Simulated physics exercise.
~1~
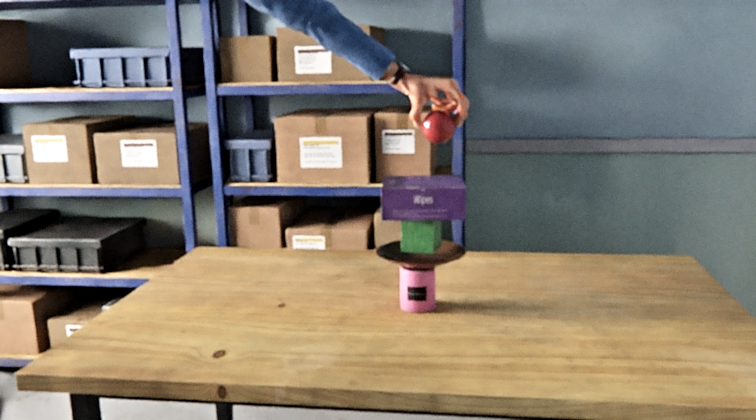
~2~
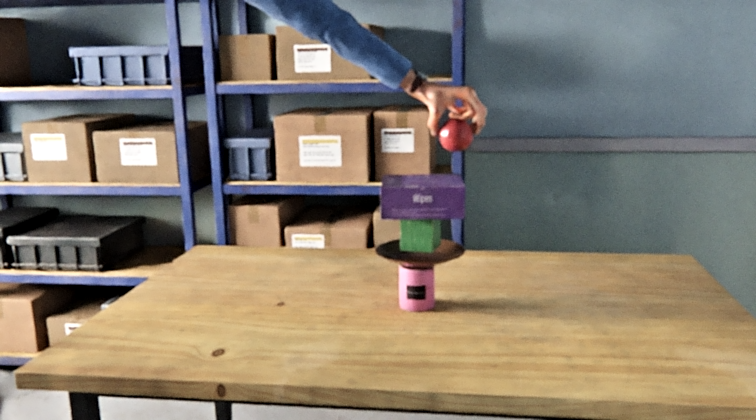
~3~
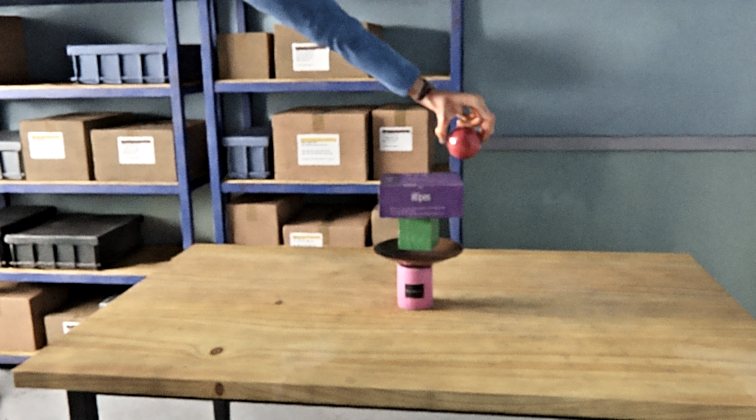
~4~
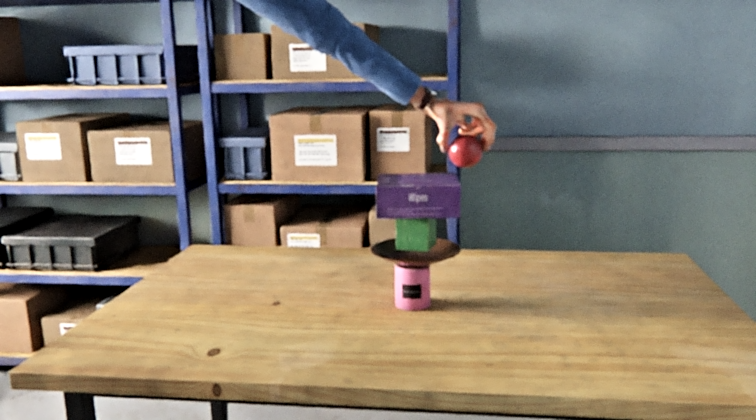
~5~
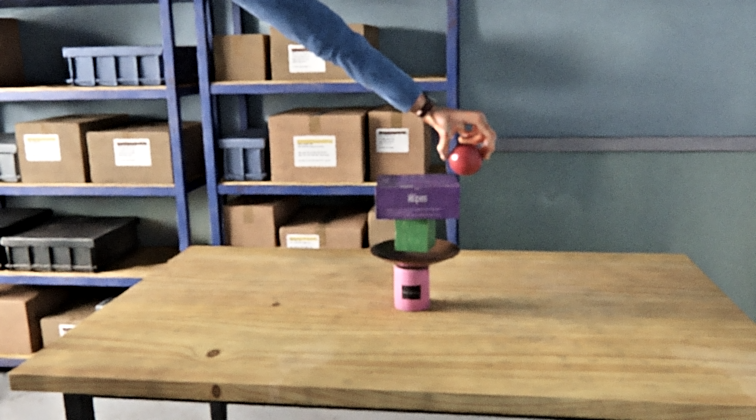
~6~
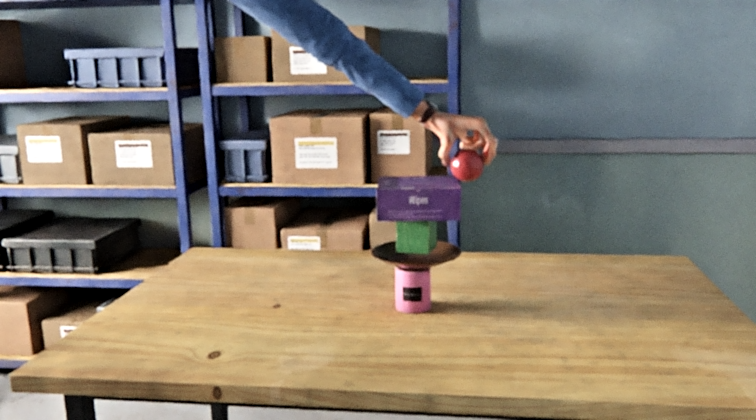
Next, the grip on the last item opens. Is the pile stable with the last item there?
My guess is the pile will not stay put.
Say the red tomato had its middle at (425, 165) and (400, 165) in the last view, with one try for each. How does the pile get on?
Case one: The pile stands firm; case two: It stands firm.
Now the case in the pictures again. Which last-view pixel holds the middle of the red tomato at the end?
Close to pixel (508, 293).
Then, 0.30 s on from there, red tomato now fallen.
Then, 0.40 s on from there, things are still on the move.
Then, 0.50 s on from there, as before.
In the end, fallen, red tomato; the other 4 unmoved. At the end, from the last picture's camera, red tomato near (508, 293). The pile gives way.
